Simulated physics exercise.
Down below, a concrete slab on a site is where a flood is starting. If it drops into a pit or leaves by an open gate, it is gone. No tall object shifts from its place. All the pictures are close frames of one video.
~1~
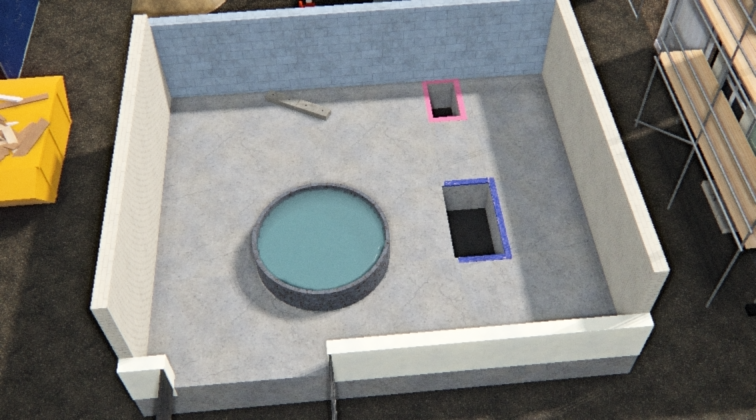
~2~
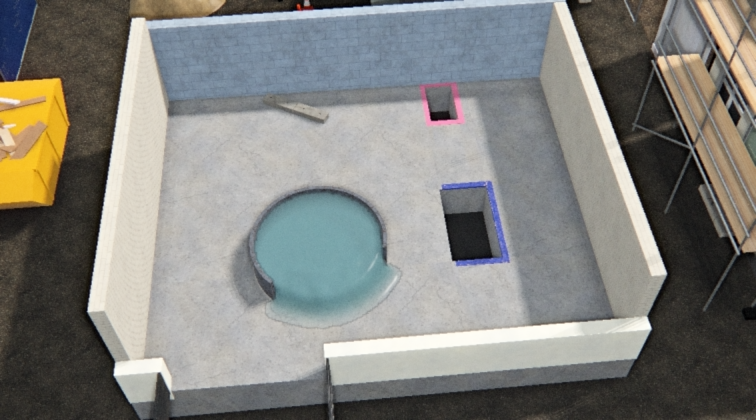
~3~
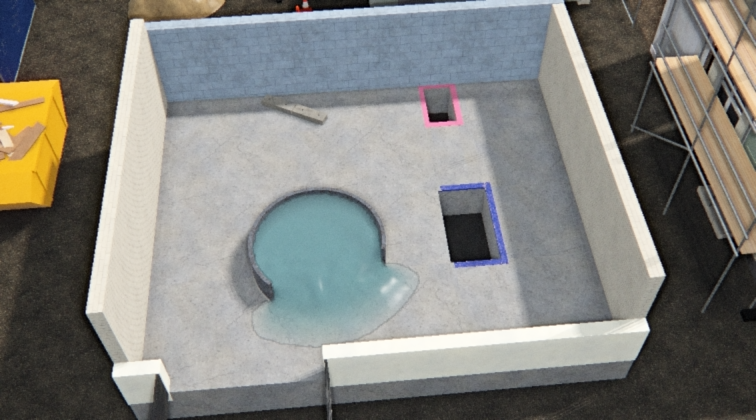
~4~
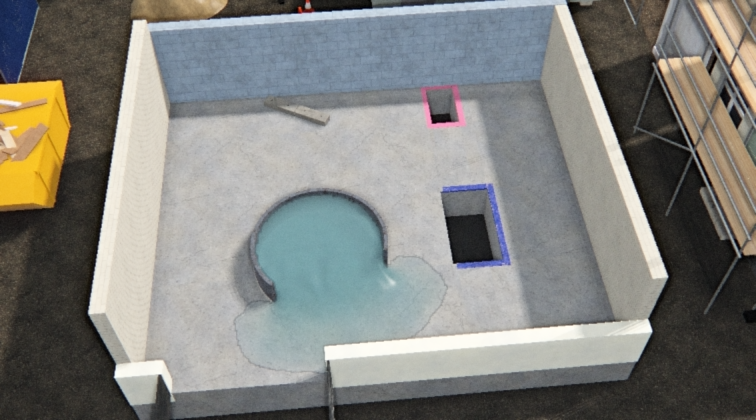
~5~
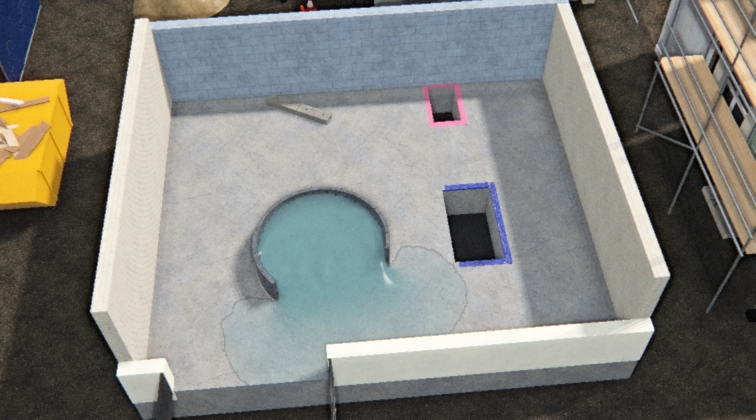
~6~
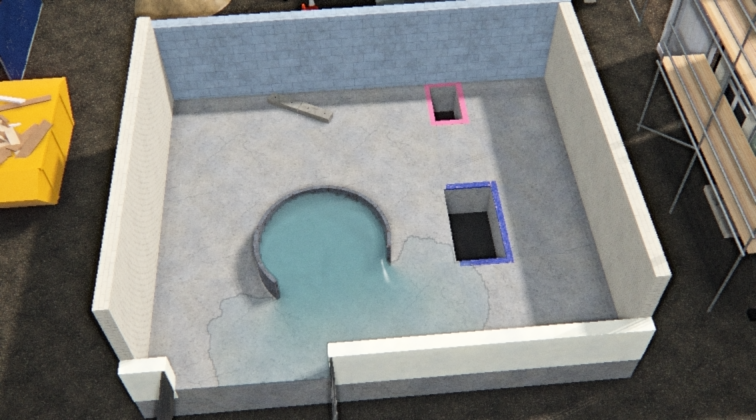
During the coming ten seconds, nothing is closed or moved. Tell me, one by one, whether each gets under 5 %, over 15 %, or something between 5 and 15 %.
One by one: The gate gets over 15 %; the blue pit gets between 5 and 15 %; the pink pit gets between 5 and 15 %.
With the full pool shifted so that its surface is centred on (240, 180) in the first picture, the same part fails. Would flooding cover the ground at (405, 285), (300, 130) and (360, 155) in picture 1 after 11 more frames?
Looking at all three, I'd call them swamped, bone dry, bone dry.
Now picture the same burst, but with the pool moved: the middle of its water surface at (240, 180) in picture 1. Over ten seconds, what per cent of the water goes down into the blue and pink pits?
Shares - blue: 8 in a hundred, pink: 2 in a hundred.
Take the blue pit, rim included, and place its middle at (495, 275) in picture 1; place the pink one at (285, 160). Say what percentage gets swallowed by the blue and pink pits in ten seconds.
The blue pit ends up with 35 per cent, the pink pit with 0 per cent.
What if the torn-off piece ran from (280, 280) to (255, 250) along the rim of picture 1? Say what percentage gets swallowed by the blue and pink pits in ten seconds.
Estimates in per cent: Blue 0, pink 0.
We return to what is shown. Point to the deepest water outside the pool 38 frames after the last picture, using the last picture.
About at (542, 84).
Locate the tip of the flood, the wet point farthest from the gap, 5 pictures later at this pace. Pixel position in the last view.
(580, 345).
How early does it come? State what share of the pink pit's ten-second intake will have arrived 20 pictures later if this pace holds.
About 0 per cent.
A moment on, water covers 20 % of the floor; the gate 7 %, the blue pit 0 %, the pink pit 0 %.
Next, water covers 20 % of the floor; the gate 15 %, the blue pit 0 %, the pink pit 0 %.
Then, water covers 30 % of the floor; the gate 24 %, the blue pit 1 %, the pink pit 0 %.
Later, water covers 45 % of the floor; the gate 31 %, the blue pit 4 %, the pink pit 0 %.
In the end, water covers 45 % of the floor; the gate 34 %, the blue pit 8 %, the pink pit 9 %.
